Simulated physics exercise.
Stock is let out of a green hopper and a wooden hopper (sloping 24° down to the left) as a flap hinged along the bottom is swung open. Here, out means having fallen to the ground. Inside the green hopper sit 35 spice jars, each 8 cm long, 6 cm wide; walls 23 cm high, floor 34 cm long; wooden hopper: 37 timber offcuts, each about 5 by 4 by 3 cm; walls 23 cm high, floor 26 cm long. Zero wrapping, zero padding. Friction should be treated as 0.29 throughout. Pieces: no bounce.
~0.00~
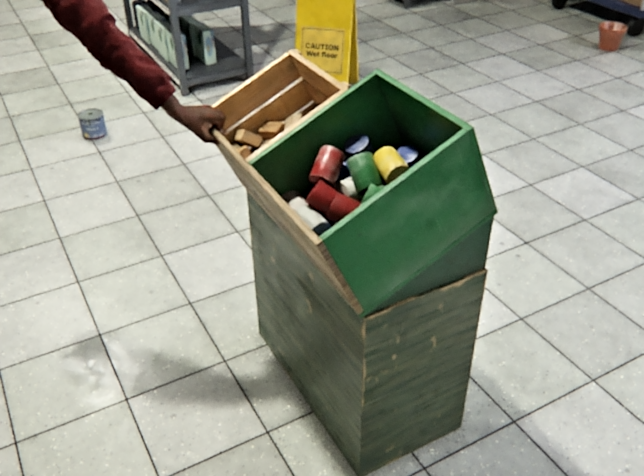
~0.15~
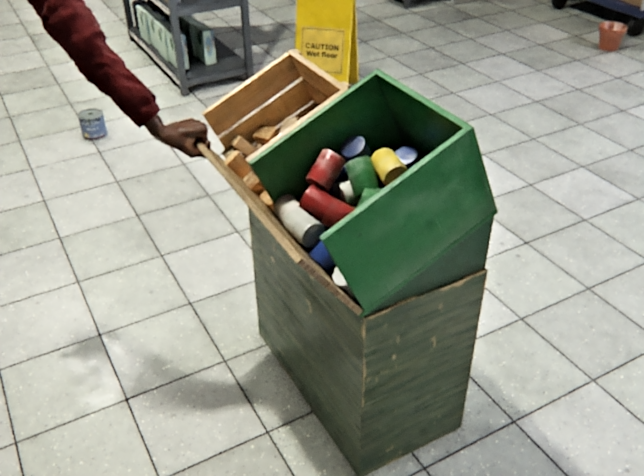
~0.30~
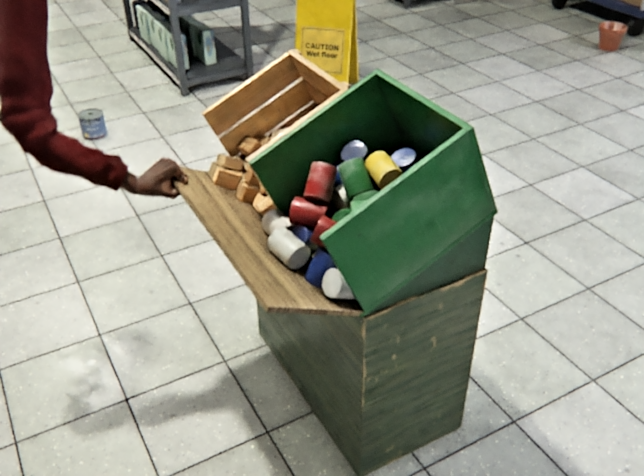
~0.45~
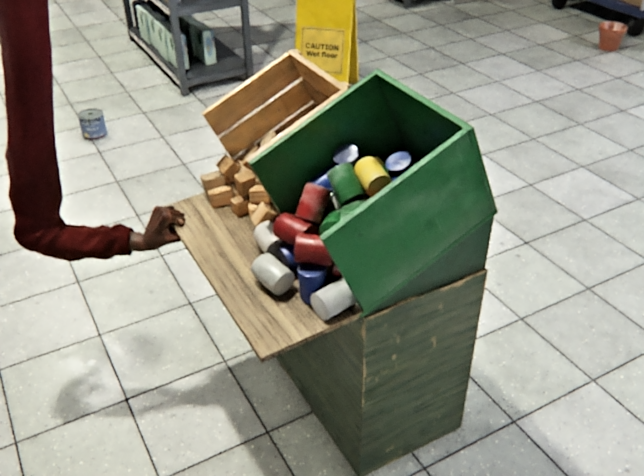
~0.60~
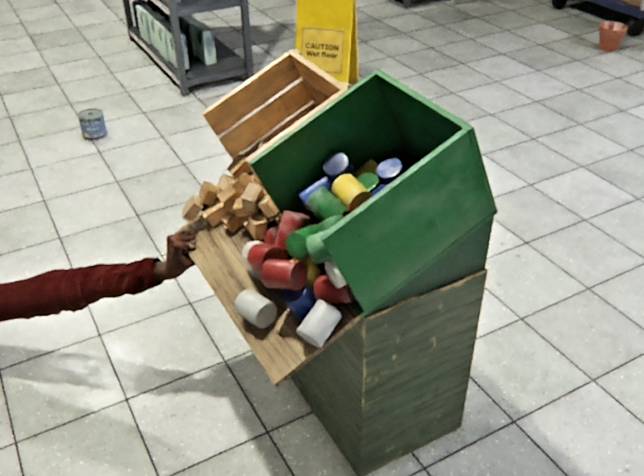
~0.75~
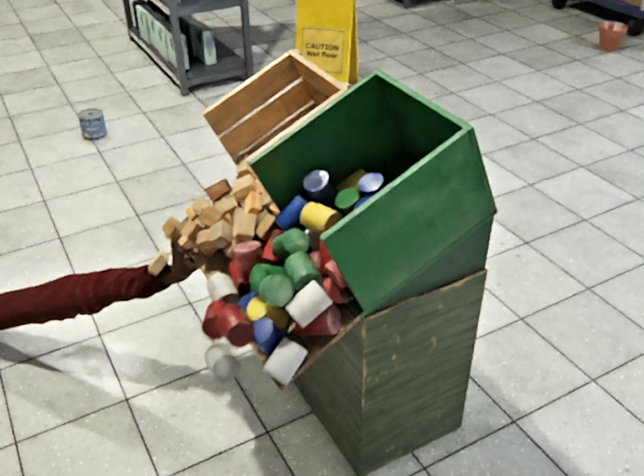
At first, a red-sleeved arm holds a wooden flap shut against a green hopper of colourful cans and a wooden hopper of small blocks. The hand swings the flap down to the left, and the cans and blocks slide onto it. Finally they crowd over its edge, a pale can dropping below.
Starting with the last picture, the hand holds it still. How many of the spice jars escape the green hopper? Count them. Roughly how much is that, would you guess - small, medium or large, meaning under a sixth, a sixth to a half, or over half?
Large, over half.
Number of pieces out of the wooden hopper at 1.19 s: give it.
For the wooden hopper, some 30.
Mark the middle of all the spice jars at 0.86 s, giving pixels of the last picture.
Centre approx. (283, 292).
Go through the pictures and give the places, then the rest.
In the first frame (places track the rim corner closest to us here), green hopper (321, 239); wooden hopper (246, 161); flap down by 0°; none in free fall.
In the second frame, green hopper (321, 239); flap down by 12°.
In the third frame, green hopper (321, 239); flap down by 39°.
In the fourth frame, green hopper (321, 239); flap down by 70°.
In the fifth frame, green hopper (321, 239); flap down by 92°.
In the sixth frame, green hopper (321, 239); wooden hopper (246, 161); flap down by 97°; 1 falling or fallen, the lowest offcut at (159, 263).
After 0.86 s, the green hopper is down by 4 of 35 and the wooden hopper is down by 4 of 37.
After 1.00 s, the green hopper is down by 17 of 35 and the wooden hopper is down by 20 of 37.
After 1.19 s, the green hopper is down by 24 of 35 and the wooden hopper is down by 29 of 37.
Outcome (at 1.44 s), the green hopper is down by 35 of 35 and the wooden hopper is down by 37 of 37. Asked share, 35 of 35, 100 per cent.
